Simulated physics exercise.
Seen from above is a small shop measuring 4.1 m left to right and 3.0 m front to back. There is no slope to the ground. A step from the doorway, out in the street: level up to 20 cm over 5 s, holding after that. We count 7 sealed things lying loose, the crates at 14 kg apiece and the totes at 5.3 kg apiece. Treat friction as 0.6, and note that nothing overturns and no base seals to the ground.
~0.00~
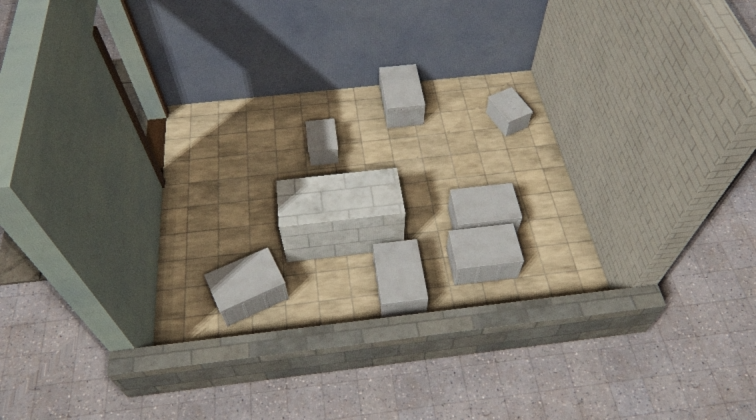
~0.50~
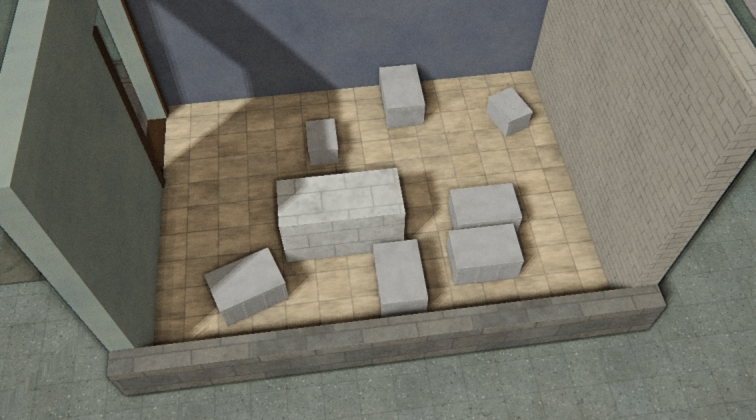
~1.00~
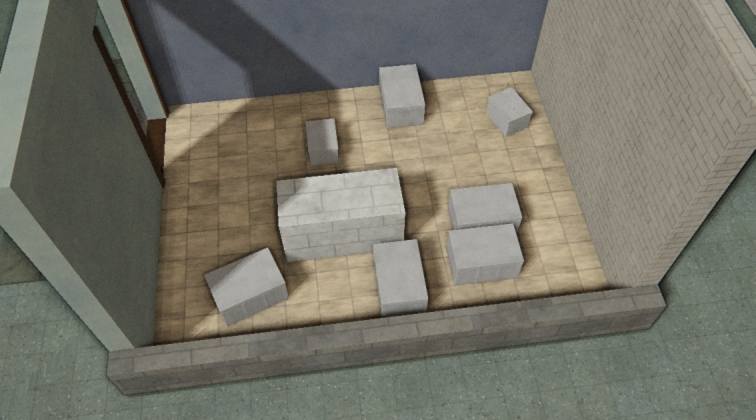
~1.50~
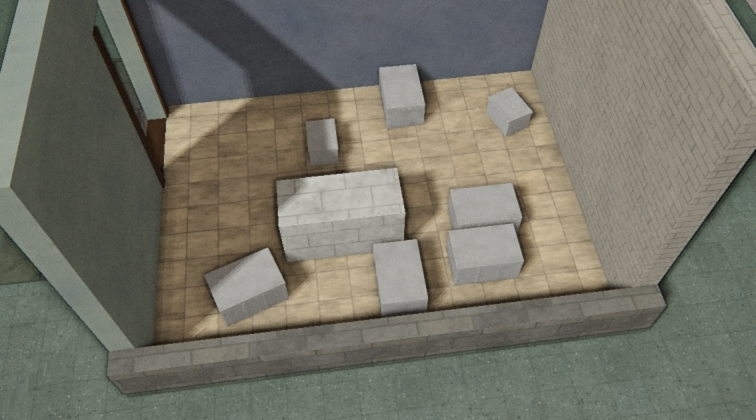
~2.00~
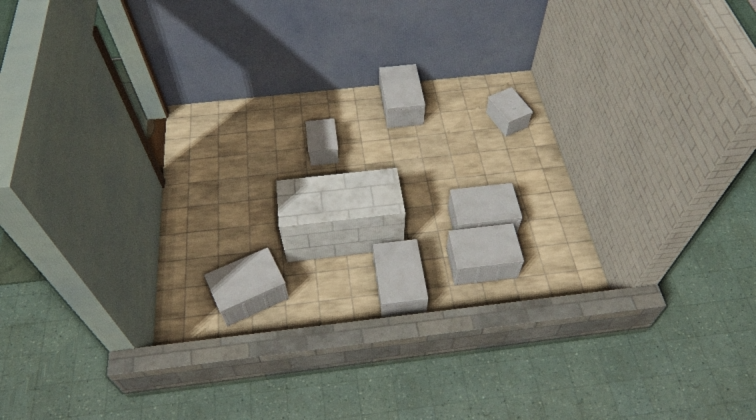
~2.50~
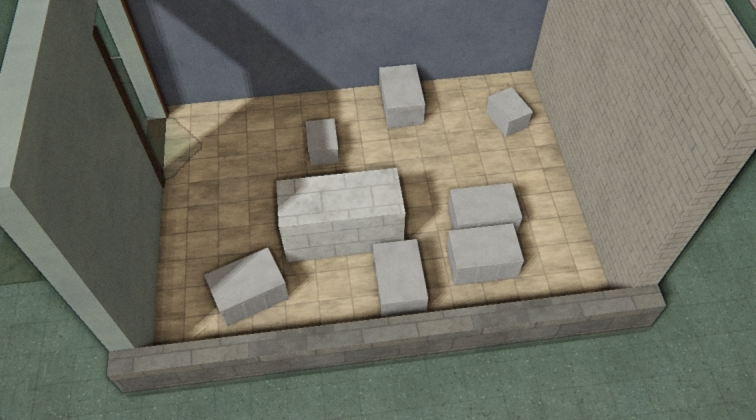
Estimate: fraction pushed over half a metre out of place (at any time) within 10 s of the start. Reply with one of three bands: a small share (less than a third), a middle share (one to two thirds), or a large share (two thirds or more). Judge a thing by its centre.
A middle share, one to two thirds.
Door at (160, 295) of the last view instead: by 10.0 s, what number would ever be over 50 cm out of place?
That would give 4.
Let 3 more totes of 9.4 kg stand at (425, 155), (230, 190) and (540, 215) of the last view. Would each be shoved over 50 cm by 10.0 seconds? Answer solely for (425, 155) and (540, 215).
Note: Item 1 exceeds the limit; item 2 exceeds the limit.
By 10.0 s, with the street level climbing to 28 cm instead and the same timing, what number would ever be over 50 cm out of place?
You'd get 5 in that case.
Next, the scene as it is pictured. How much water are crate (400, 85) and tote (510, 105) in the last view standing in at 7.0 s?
I'd estimate 4 cm for the first and 1 cm for the second.
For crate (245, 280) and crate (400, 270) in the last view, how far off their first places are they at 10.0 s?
0 cm and 0 cm respectively.
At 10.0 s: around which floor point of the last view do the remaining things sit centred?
They average out to somewhere around (460, 234).
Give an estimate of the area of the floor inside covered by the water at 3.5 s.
Close to 1.5 m2, I'd say.
After 3.5 s 0 of 7 are over 50 cm from their spots; 0 afloat.
After 4.5 s 0 of 7 are over 50 cm from their spots; 0 afloat.
After 7.0 s 2 of 7 are over 50 cm from their spots; 1 afloat.
After 10.0 s 3 of 7 are over 50 cm from their spots, and 3 have been at some point; 4 afloat.
